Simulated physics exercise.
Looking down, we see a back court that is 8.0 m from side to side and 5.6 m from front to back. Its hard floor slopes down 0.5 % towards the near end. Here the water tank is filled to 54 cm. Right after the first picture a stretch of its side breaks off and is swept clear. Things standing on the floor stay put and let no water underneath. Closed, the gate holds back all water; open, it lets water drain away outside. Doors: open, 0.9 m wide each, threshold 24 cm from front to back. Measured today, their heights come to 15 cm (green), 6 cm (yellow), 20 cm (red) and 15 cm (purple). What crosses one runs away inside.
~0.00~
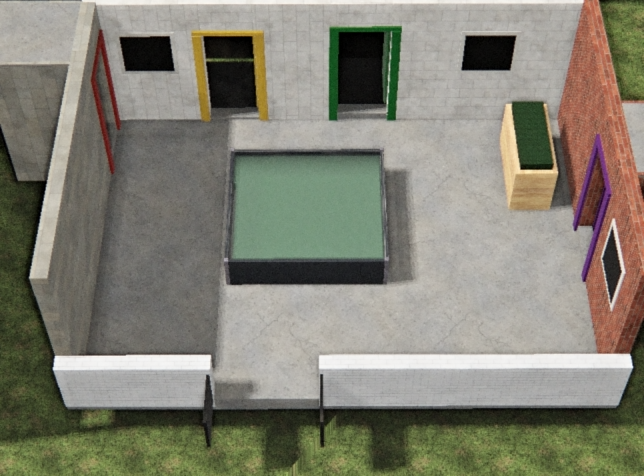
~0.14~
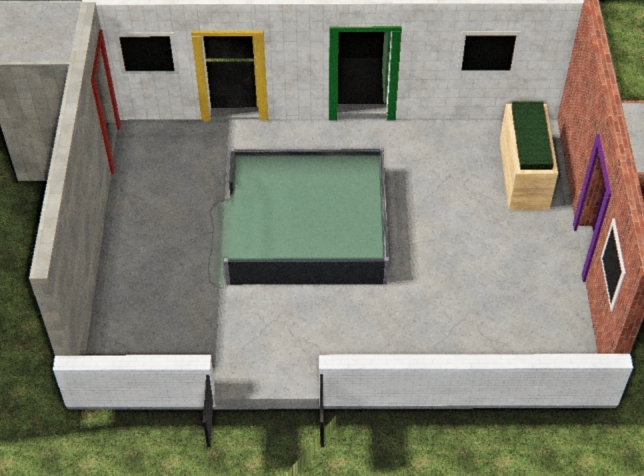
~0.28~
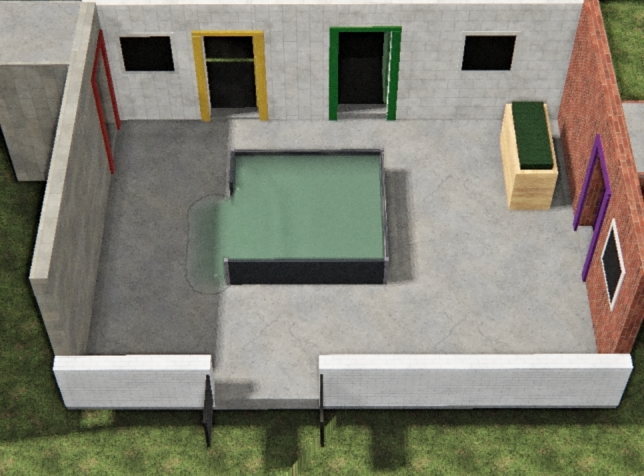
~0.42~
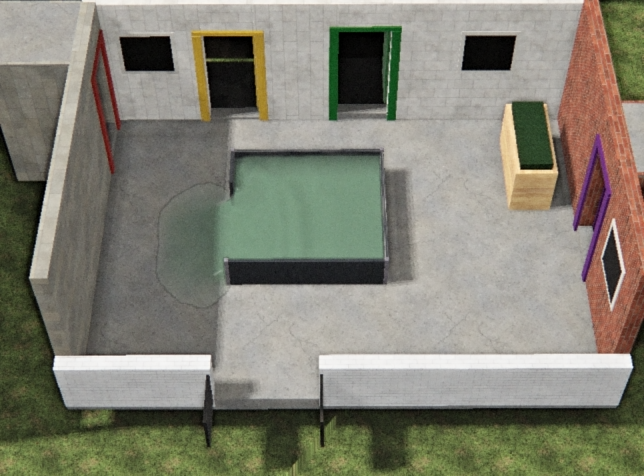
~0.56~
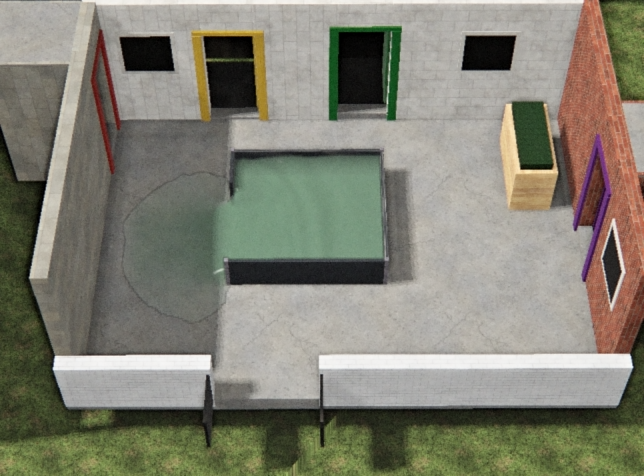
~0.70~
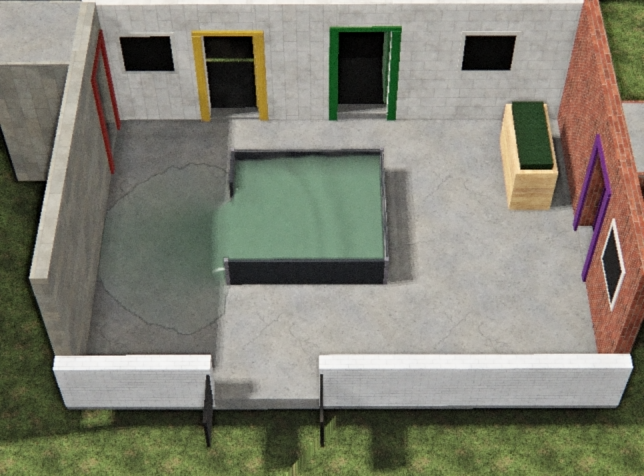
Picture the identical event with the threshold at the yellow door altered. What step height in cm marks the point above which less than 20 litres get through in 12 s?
The point is around 5.5 cm.
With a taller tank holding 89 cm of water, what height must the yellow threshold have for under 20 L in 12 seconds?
Required height: Approx. 10.5 cm.
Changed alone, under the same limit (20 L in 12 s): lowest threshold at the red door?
The red one would have to be about 13.5 cm high.
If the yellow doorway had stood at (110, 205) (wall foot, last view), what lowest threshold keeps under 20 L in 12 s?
Close to 23 cm at the least.
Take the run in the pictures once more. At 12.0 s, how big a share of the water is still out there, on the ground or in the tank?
Roughly 92 per cent of the water.
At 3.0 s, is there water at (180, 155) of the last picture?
At that moment it's submerged.
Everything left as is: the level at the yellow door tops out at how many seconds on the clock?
Some 3.8 s, more or less.
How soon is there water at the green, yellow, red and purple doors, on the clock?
The green door gets it at 3.8 s, the yellow door at 2.6 s, the red door at 1.4 s and the purple door at 6.0 s.
After 1.4 s water covers 20 % of the floor, deepest (37 cm) near (112, 254); it has not reached the yellow door.
After 3.0 s water covers 30 % of the floor, deepest (40 cm) near (84, 375); 5 cm at the yellow door, 0 litres in over its 6 cm threshold.
After 12.0 s water covers 100 % of the floor, deepest (12 cm) near (393, 262); 4 cm at the yellow door, 13 litres in over its 6 cm threshold.
At the yellow door as built, the water arrived by 2.7 s and peaked near 9 cm at 3.8 s.
With a threshold of 4.5 cm, 29 litres would have come in within the 12 s; with 6 cm, 13 litres. So under 20 litres takes about 5.5 cm.
